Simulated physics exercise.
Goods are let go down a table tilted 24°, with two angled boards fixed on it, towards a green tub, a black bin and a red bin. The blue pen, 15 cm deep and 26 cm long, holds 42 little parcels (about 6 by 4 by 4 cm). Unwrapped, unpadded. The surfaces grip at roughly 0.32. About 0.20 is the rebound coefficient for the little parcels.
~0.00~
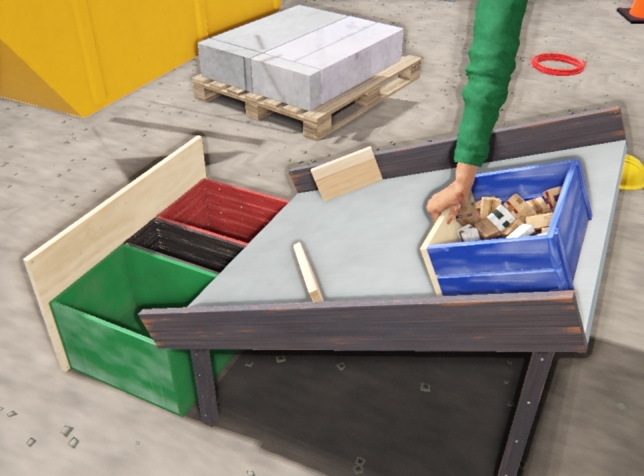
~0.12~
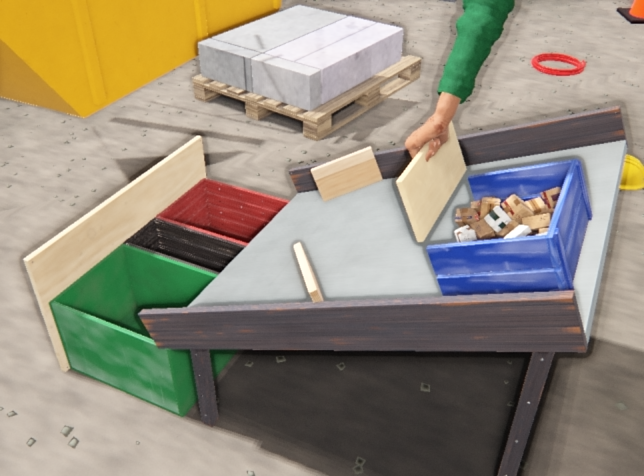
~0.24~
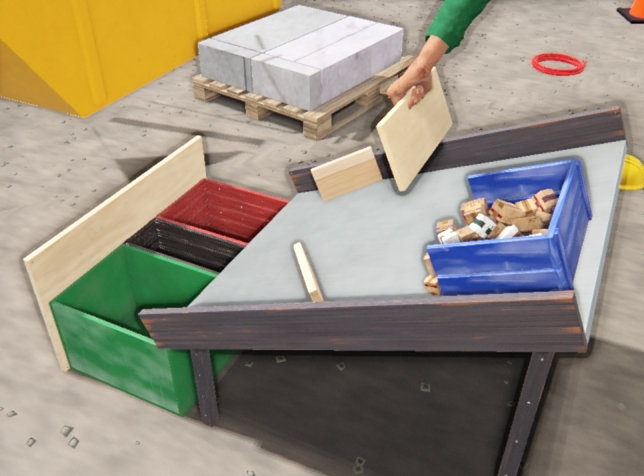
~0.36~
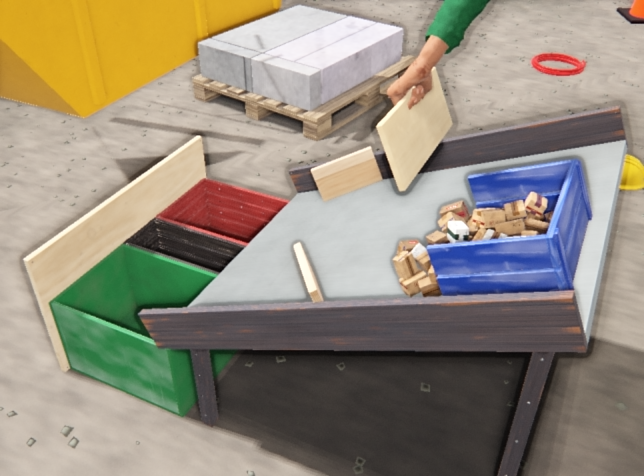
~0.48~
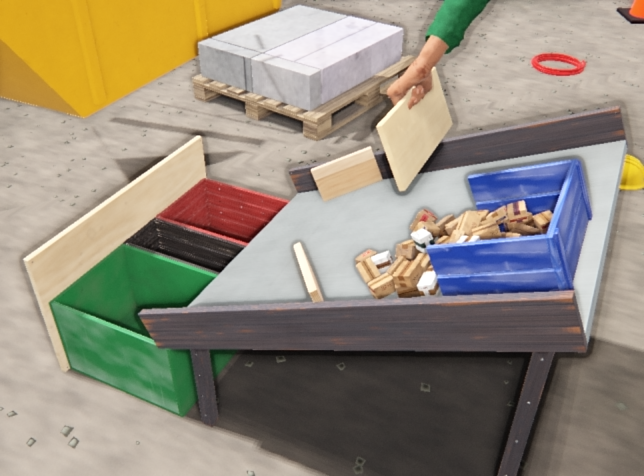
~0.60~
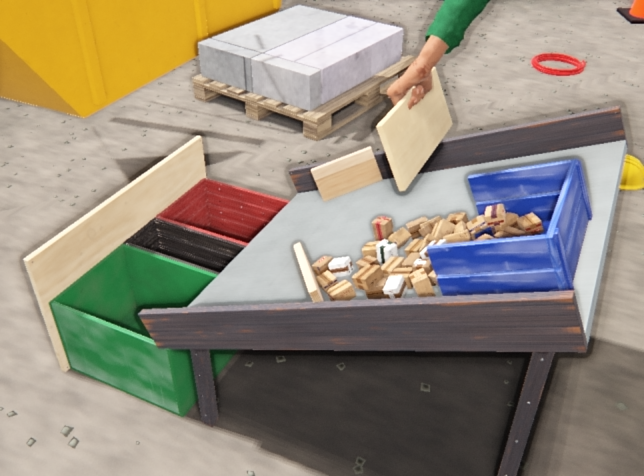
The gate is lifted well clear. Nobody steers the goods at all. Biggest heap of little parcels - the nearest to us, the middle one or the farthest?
Middle.
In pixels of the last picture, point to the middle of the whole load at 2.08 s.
Around (179, 299).
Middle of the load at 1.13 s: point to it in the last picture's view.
Look near pixel (331, 257).
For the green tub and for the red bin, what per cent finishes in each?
Roughly 15 and 5 per cent.
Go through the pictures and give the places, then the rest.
In the first frame (we follow the rim corner now nearest the camera), blue pen at (546, 236); green tub at (168, 348); nothing out yet.
Blue pen at (546, 236), in the second frame.
Blue pen at (546, 236); 5 out, the lowest parcel at (439, 282), in the third frame.
Blue pen at (546, 236); 13 out, the lowest parcel at (410, 250), in the fourth frame.
Blue pen at (546, 236); 20 out, the lowest parcel at (368, 262), in the fifth frame.
Blue pen at (546, 236); green tub at (168, 348); 29 out, the lowest parcel at (325, 267), in the sixth frame.
After 0.84 s, 2 still in the blue pen and 40 on the slope.
After 1.13 s, 2 in the green tub, 1 in the black bin, 38 on the slope and 1 in the air.
After 1.55 s, 4 in the green tub, 12 in the black bin, 1 in the red bin, 21 on the slope and 4 in the air.
Outcome (at 2.08 s), 6 in the green tub, 21 in the black bin, 2 in the red bin and 13 on the slope.
